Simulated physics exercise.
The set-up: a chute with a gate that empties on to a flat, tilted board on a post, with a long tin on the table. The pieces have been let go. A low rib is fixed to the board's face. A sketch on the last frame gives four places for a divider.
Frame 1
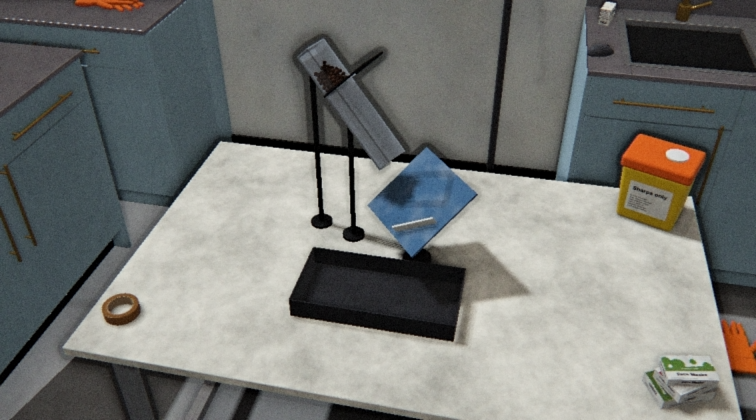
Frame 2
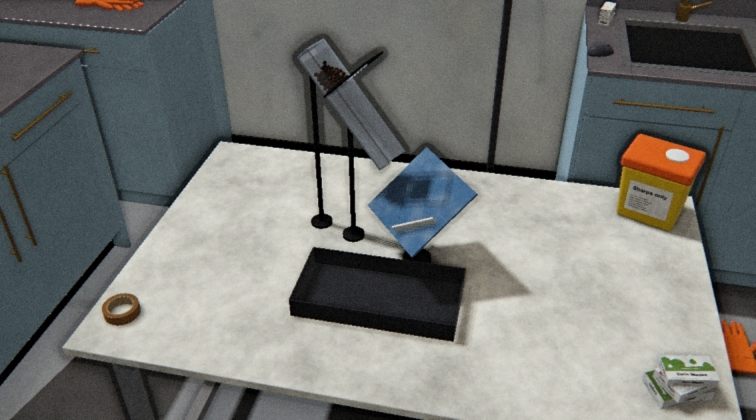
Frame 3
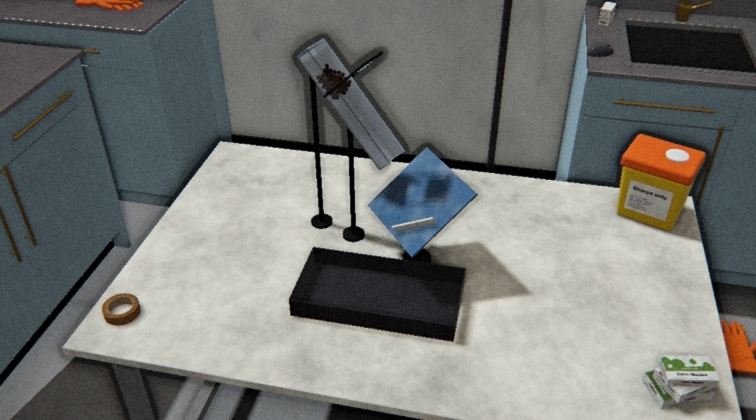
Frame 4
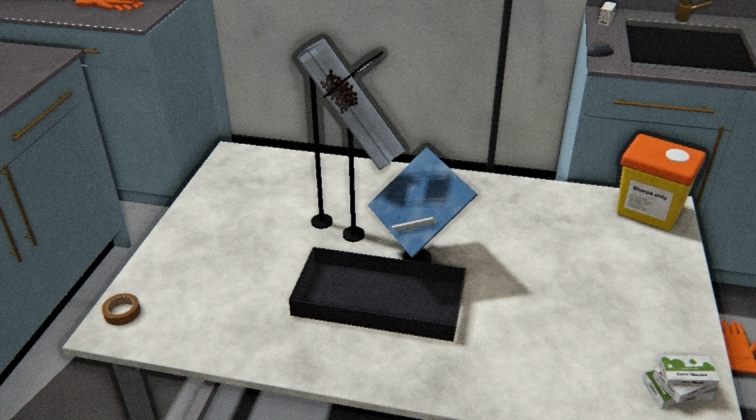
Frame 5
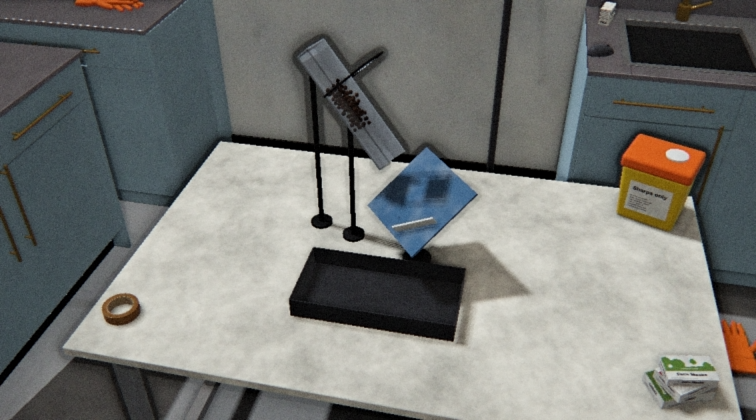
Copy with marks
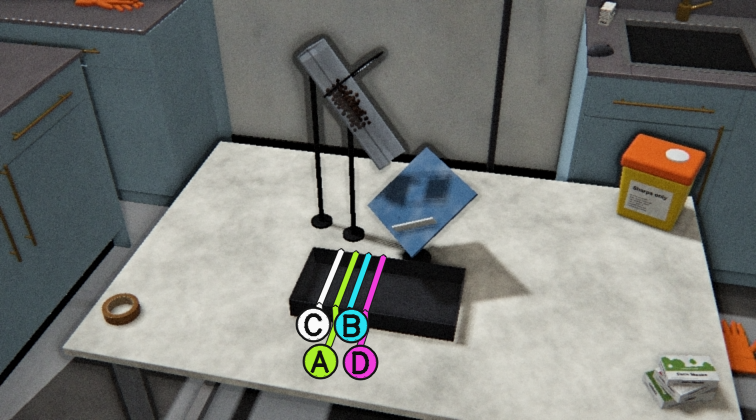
Small dark brown pieces sliding slowly down a tilted grey chute, spreading out, above a tilted blue board and empty black tin.
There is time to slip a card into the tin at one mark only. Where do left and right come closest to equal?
Best: B.
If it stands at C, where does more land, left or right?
The right side.
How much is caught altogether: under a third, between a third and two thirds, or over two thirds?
About that: Between a third and two thirds.
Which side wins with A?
Right.
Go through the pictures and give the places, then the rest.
In the first picture, load behind the gate (330, 78), allspice berries; lip of the chute (387, 164), sloping fairly steeply.
In the second picture, middle of the board (419, 200), tilted fairly steeply; middle of its low edge (388, 230); of its high edge (451, 169).
In the third picture, front corners of the tin (289, 300) and (455, 325), empty; front of the load (344, 93).
In the fourth picture, middle of the load (340, 93); its front (356, 103), roughly a quarter of the way to the lip; rib from (432, 218) to (392, 227).
In the fifth picture, middle of the load (349, 106); its front (369, 123), roughly half of the way to the lip.
On the marked copy, line A crosses the front rim at (335, 307); line B crosses the front rim at (349, 309); line C crosses the front rim at (319, 304); line D crosses the front rim at (365, 311).
If A is chosen, of what is caught, about a tenth on the left of the divider, almost all on the right.
If B is chosen, of what is caught, roughly a third on the left of the divider, roughly two thirds on the right.
If C is chosen, of what is caught, just a few on the left of the divider, almost all on the right.
If D is chosen, of what is caught, almost all on the left of the divider, just a few on the right.
